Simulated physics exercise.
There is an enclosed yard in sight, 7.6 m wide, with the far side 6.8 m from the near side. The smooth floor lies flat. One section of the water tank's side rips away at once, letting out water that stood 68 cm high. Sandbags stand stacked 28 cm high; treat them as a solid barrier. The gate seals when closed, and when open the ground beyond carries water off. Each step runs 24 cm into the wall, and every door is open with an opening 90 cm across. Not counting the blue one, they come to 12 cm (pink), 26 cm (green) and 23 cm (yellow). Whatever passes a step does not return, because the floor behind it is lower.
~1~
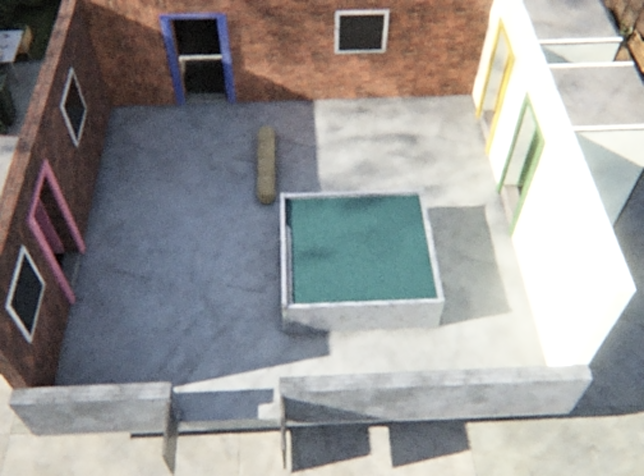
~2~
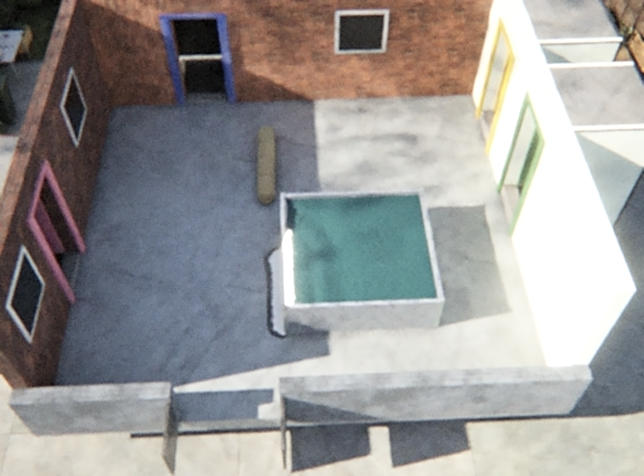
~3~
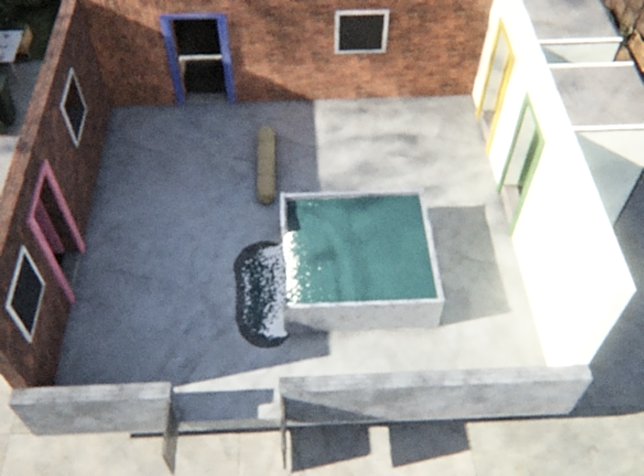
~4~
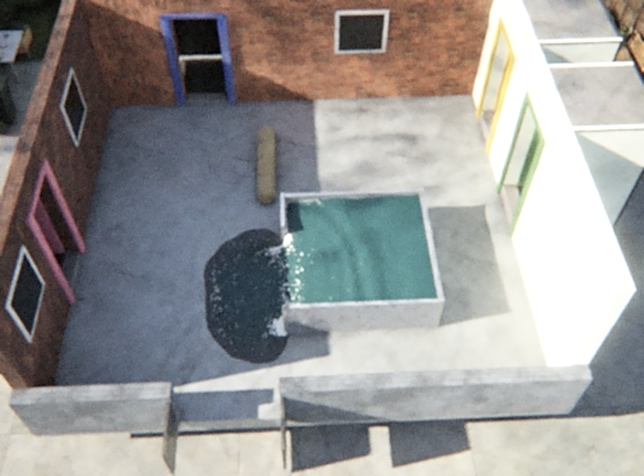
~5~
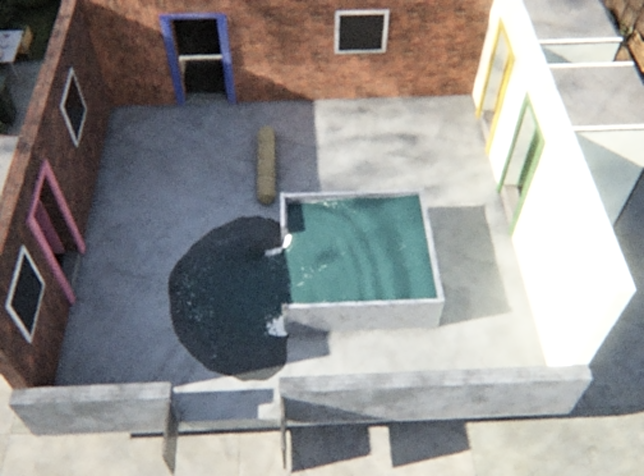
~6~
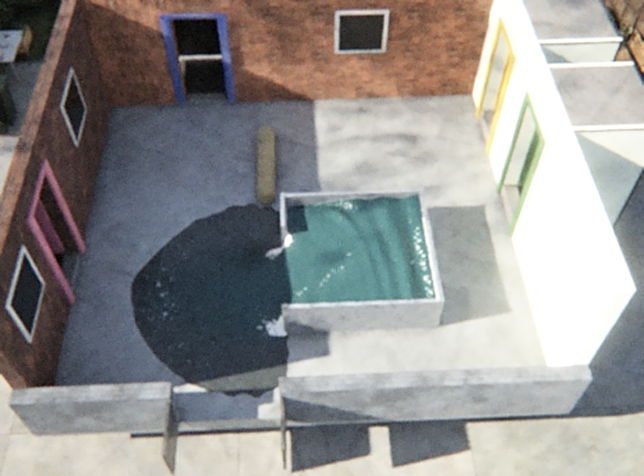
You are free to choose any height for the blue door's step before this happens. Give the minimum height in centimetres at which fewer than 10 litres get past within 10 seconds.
12.5 cm.
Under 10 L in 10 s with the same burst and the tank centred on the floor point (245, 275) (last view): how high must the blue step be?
You'd need some 8.0 cm.
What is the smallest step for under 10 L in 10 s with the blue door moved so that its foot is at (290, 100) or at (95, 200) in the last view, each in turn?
About 6.0 cm, then about 13.5 cm.
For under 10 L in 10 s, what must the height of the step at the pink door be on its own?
The pink door needs around 28 cm.
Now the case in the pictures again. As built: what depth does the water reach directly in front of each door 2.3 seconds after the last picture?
Pink door 29 cm, blue door 0 cm, green door 0 cm, yellow door 0 cm.
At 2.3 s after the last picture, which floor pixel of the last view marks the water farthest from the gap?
(112, 110).
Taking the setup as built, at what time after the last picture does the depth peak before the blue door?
Around 5.0 s.
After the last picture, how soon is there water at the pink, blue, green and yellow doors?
Times: Pink 0.3 s, blue 3.2 s, green 8.5 s, yellow 7.0 s.
Then, 0.7 s after the last picture water covers 30 % of the floor, deepest (36 cm) near (279, 301); it has not reached the blue door.
Then, 2.3 s after the last picture water covers 35 % of the floor, deepest (34 cm) near (68, 379); it has not reached the blue door.
Then, 9.3 s after the last picture water covers 80 % of the floor, deepest (12 cm) near (165, 171); 10 cm at the blue door, 72 litres in over its 7 cm step.
At the blue door as built, the water peaked near 14 cm, 5.1 s after the last picture.
Run again over the same 10 s with other heights there, 16 litres in over 11.5 cm, 1 litre over 15.5 cm. The limit of 10 litres is kept from about 12.5 cm up.
